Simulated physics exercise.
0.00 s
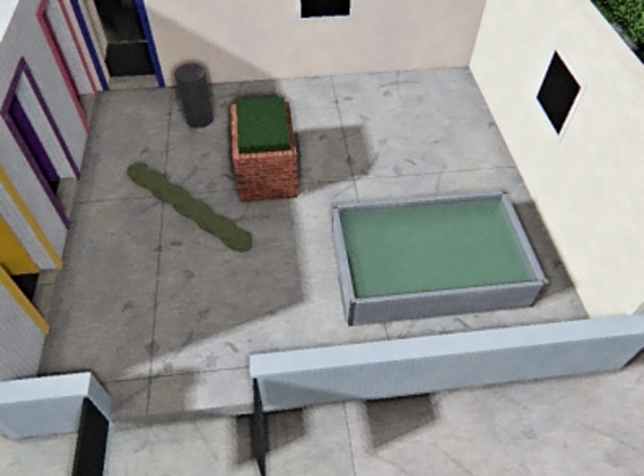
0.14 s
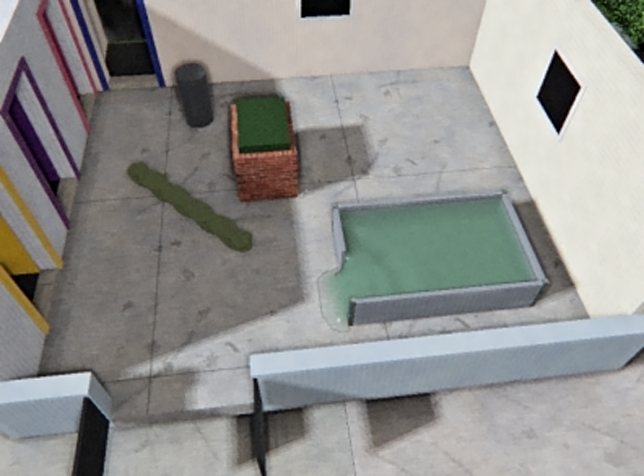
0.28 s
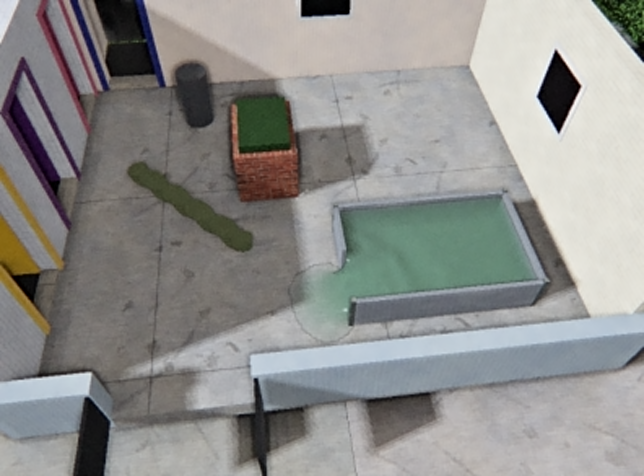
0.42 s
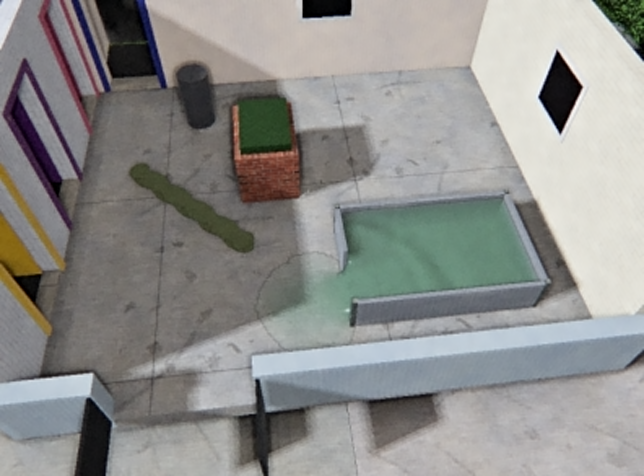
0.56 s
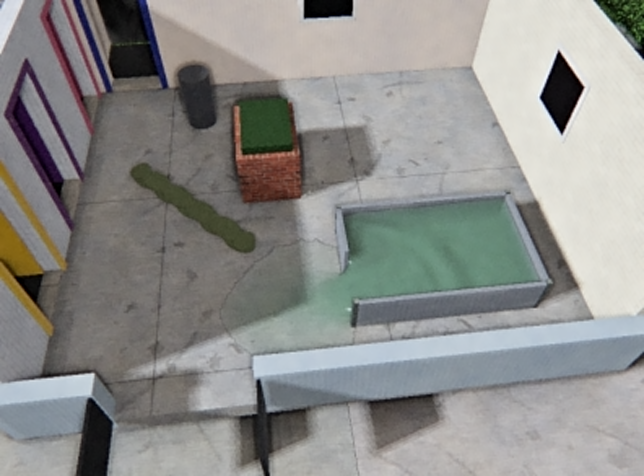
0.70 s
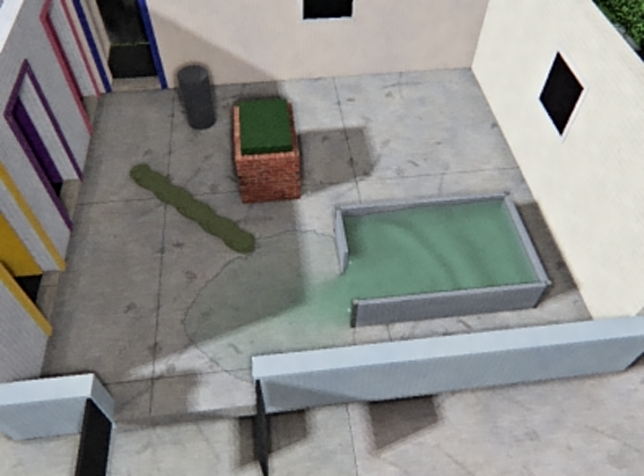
At the start, a grey-walled tank of still green water sits in a walled yard, near a brick block topped with green and a low dark-green strip. Then the tank's left end opens and water pours onto the floor, spreading leftward in a thin, rounded, widening sheet towards the near side.
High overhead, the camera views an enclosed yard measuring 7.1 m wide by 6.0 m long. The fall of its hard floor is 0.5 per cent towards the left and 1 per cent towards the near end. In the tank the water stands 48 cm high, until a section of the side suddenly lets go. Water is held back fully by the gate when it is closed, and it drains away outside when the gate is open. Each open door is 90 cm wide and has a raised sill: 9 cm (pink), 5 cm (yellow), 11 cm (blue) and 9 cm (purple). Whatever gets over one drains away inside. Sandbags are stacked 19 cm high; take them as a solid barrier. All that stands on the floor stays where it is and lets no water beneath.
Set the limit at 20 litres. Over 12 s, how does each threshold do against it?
Result: Pink door: Fails to top it; yellow door: Tops it; blue door: Fails to top it; purple door: Fails to top it.
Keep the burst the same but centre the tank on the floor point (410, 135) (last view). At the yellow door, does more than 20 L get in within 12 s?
Then yellow falls short.
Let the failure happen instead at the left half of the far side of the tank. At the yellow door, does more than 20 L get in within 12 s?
Then the yellow door ends up within bounds.
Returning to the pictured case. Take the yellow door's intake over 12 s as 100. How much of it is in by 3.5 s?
Share by then: ~ 40 %.
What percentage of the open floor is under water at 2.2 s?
Covered: Roughly 25 %.
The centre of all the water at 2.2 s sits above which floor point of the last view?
I'd put it close to (364, 282).
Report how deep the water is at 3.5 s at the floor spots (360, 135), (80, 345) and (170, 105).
Depth readings in turn - 0, 14, 0 cm.
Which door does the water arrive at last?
It's the blue door that comes last.
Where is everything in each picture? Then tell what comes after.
In the first picture, the tank at (434, 246) is whole and still, 48 cm deep.
In the second picture, water pours out at (349, 289) and has run 0.5 m, to (337, 325); typically 8 cm deep outside, 48 cm at the tank's back.
In the third picture, the front is at (296, 290), 0.7 m from the gap at (349, 291); 0.6 m2 of floor is under water; 48 cm left at the back of the tank.
In the fourth picture, the front is at (264, 313), 1.2 m from the gap at (351, 292); 1.2 m2 of floor is under water; 48 cm left at the back of the tank.
In the fifth picture, the front is at (229, 317), 1.7 m from the gap at (352, 292); 2.0 m2 of floor is under water; 48 cm left at the back of the tank.
In the sixth picture, the front is at (195, 333), 2.1 m from the gap at (351, 292); 3.0 m2 of floor is under water; 48 cm left at the back of the tank.
After 1.4 s water covers 20 % of the floor and is deepest (27 cm) near (341, 310); pink door not reached, yellow door not reached, blue door not reached, purple door not reached.
After 2.2 s water covers 25 % of the floor and is deepest (24 cm) near (341, 310); pink door not reached, yellow door 11 cm at the sill, 3 L in, blue door not reached, purple door not reached.
After 3.5 s water covers 30 % of the floor and is deepest (20 cm) near (38, 395); pink door not reached, yellow door 14 cm at the sill, 56 L in, blue door not reached, purple door 6 cm at the sill, 0 L in.
After 7.0 s water covers 40 % of the floor and is deepest (13 cm) near (66, 406); pink door 5 cm at the sill, 0 L in, yellow door 10 cm at the sill, 118 L in, blue door 7 cm at the sill, 0 L in, purple door 8 cm at the sill, 0 L in.
After 12.0 s water covers 55 % of the floor and is deepest (9 cm) near (35, 409); pink door 5 cm at the sill, 0 L in, yellow door 7 cm at the sill, 148 L in, blue door 4 cm at the sill, 0 L in, purple door 5 cm at the sill, 0 L in.
